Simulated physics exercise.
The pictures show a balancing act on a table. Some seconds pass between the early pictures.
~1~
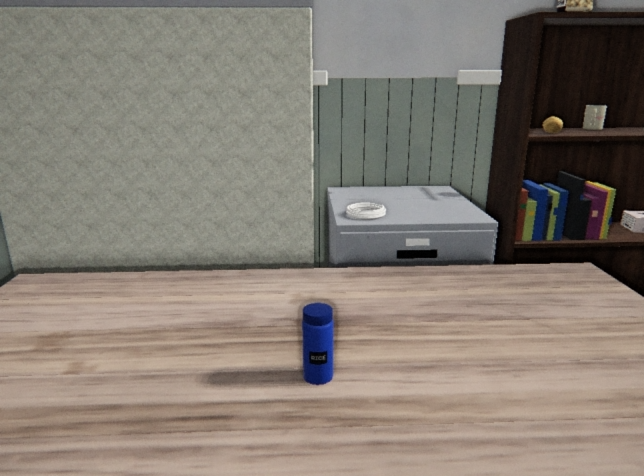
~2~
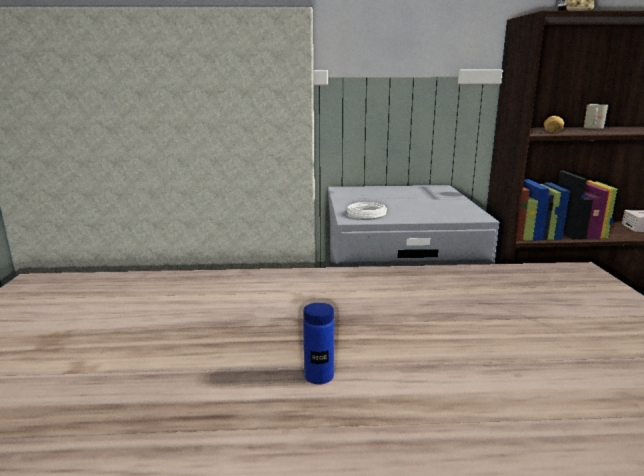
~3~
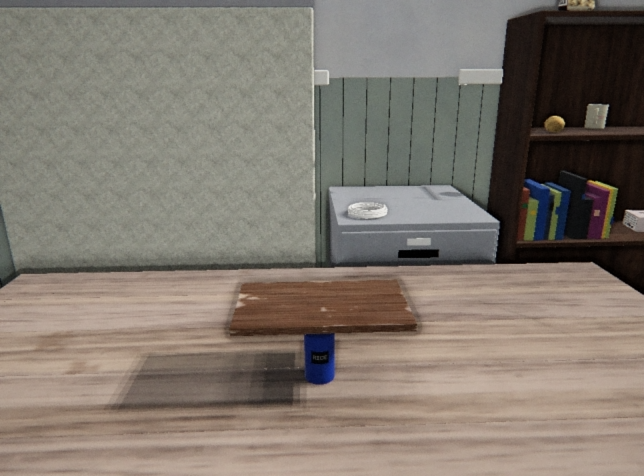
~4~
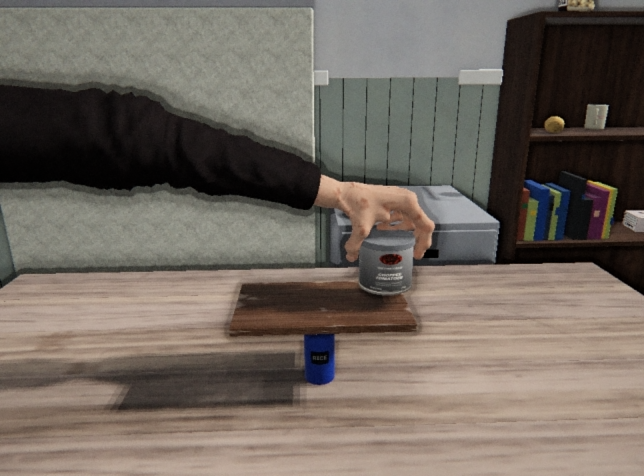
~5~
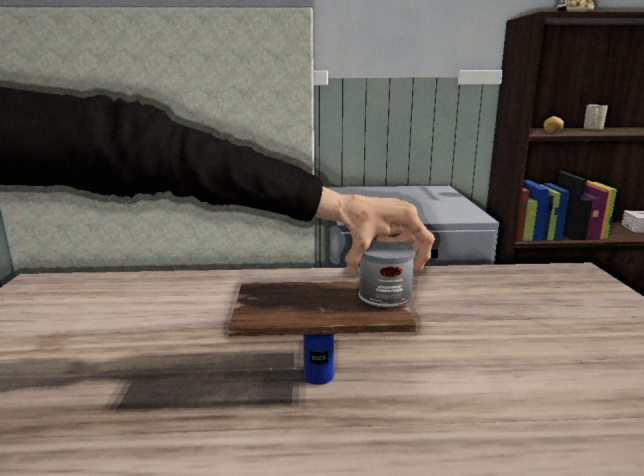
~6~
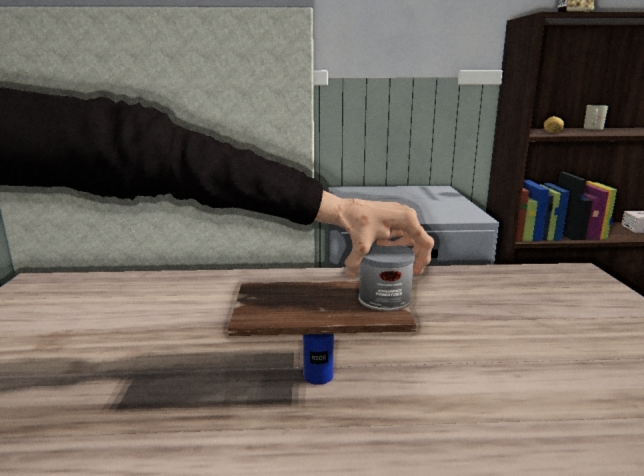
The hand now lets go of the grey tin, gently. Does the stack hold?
Here the stack comes apart.
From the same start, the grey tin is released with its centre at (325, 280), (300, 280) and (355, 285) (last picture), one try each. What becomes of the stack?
First try: It stays up; second try: It stays up; third try: It comes apart.
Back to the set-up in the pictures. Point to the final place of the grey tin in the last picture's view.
Near (435, 349).
Then, 0.30 s after the last picture, grey tin now fallen; brown board tipped 68° from how it was.
Then, 0.70 s after the last picture, brown board now fallen; blue shaker tipped 39° from how it was.
By the end, fallen, blue shaker, grey tin and brown board. Seen from the same camera at the end, grey tin near (435, 349). The stack gives way.
